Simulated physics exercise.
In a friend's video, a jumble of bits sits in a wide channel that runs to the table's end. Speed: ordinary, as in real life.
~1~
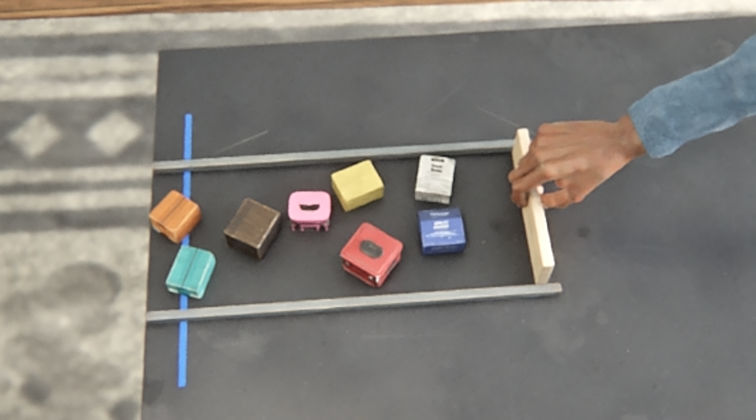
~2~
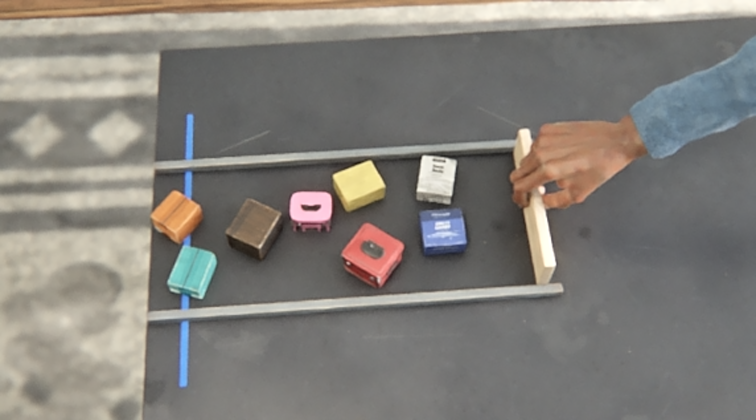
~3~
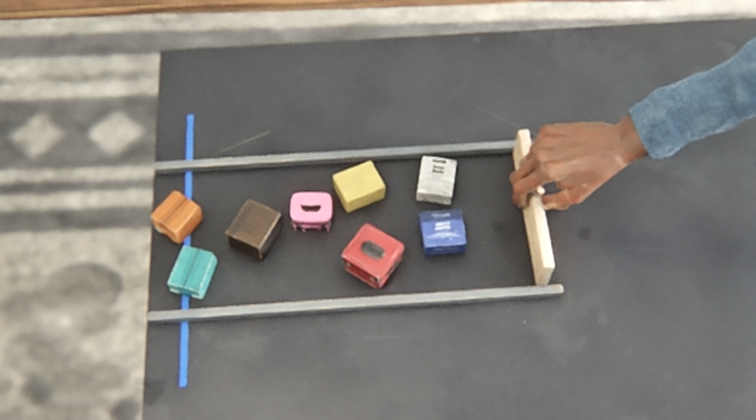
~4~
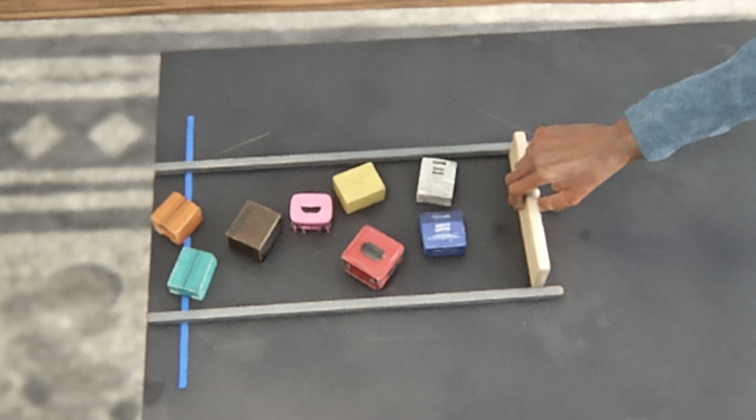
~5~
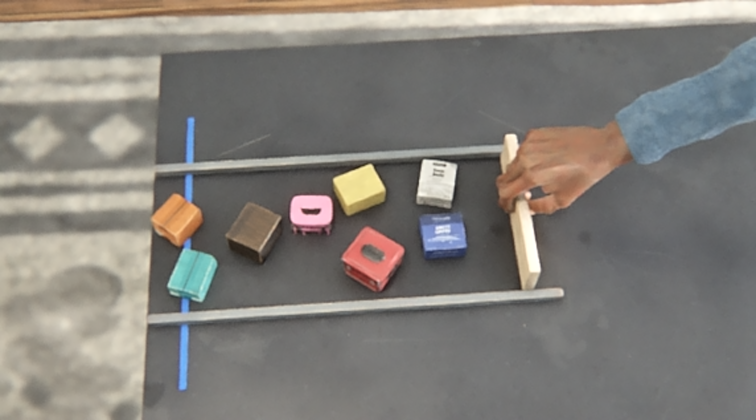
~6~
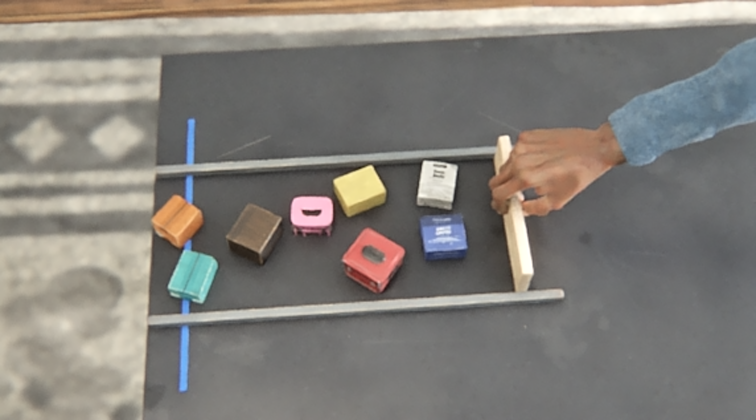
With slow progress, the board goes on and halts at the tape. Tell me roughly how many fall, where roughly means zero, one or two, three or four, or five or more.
Roughly, five or more fall.
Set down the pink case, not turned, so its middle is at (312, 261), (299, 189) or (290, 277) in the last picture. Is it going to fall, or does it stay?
Place by place: It is pushed off, it is pushed off, it is pushed off.
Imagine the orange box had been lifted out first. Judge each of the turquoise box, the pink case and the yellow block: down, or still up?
The turquoise box ends up down, the pink case ends up down and the yellow block ends up down.
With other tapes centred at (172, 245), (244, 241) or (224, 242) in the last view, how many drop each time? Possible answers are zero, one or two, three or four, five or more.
In order of the three spots, it's five or over, then one or two, then either one or two.
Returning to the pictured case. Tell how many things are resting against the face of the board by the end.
The number is 3.
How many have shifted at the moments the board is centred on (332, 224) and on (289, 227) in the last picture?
Respectively 6 and 7.
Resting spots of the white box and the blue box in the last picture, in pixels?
The white box comes to rest at (171, 202), and the blue box comes to rest at (165, 238).
A little later, none off yet; orange box at rest near (178, 222); turquoise box at rest near (193, 277); black block at rest near (256, 234).
Next, none off yet; orange box at rest near (178, 222); turquoise box at rest near (193, 277); black block shifted a little near (241, 248).
Later still, none off yet; orange box tilted a little near (137, 230); turquoise box tilted well over near (132, 302); black block shifted well along near (170, 255).
When it is over, the number that fall off is five or more; down, yellow block, pink case, black block, turquoise box and orange box.
